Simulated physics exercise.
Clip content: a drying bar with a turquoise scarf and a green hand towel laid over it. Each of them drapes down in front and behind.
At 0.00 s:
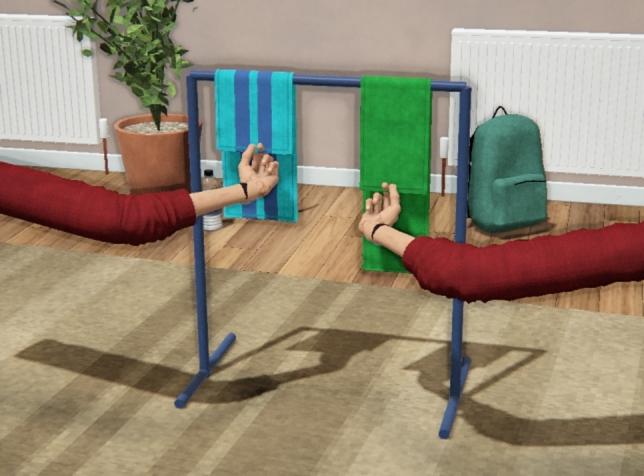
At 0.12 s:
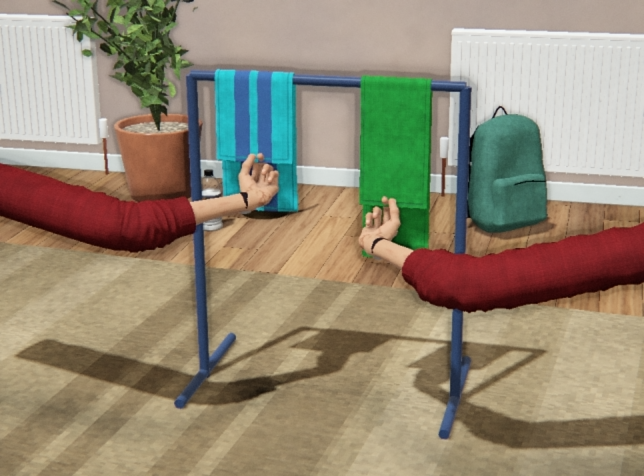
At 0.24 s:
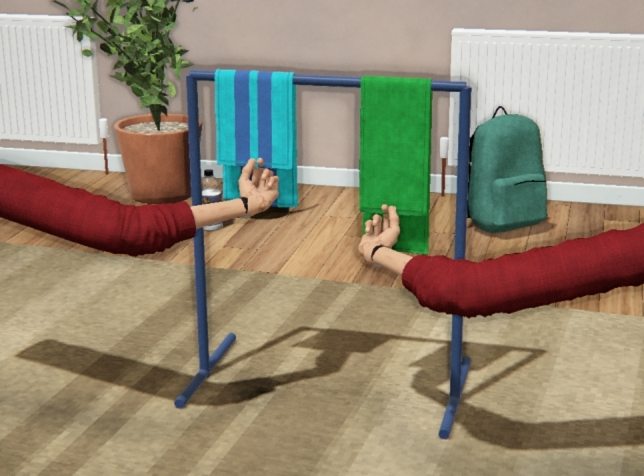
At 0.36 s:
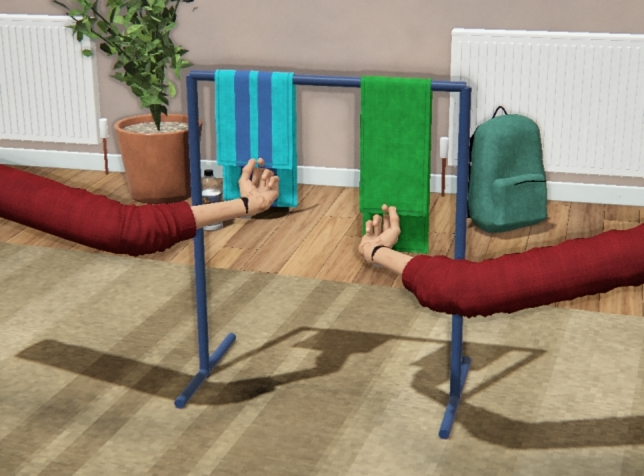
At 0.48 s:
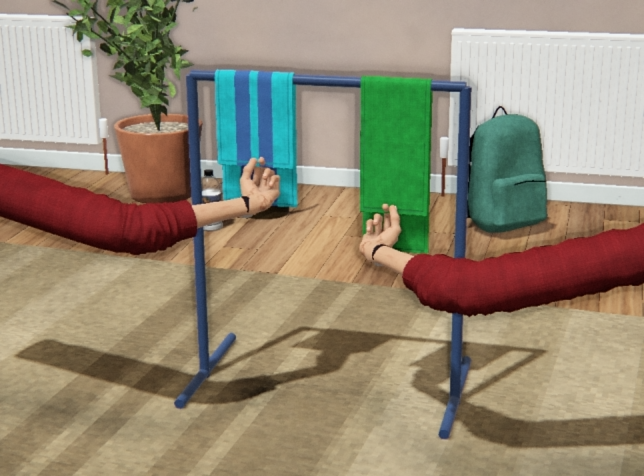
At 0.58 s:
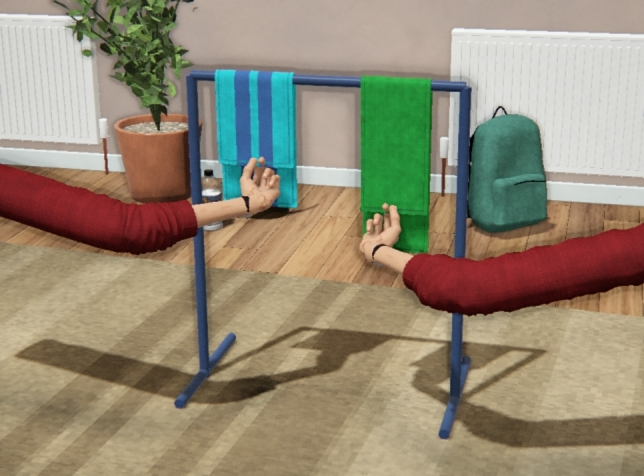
In a room with a potted plant and a backpack, two red-sleeved arms reach toward a striped turquoise cloth and a green one on a blue bar; both cloths' front ends shift slightly lower, then everything stays nearly still.
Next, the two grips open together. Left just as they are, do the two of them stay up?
The turquoise scarf ends up still on; the green hand towel ends up still on.
After 1.24 s, scarf still hanging; hand towel still hanging.
At rest, scarf still hanging; hand towel still hanging. The turquoise scarf keeps its place and the green hand towel stays on.
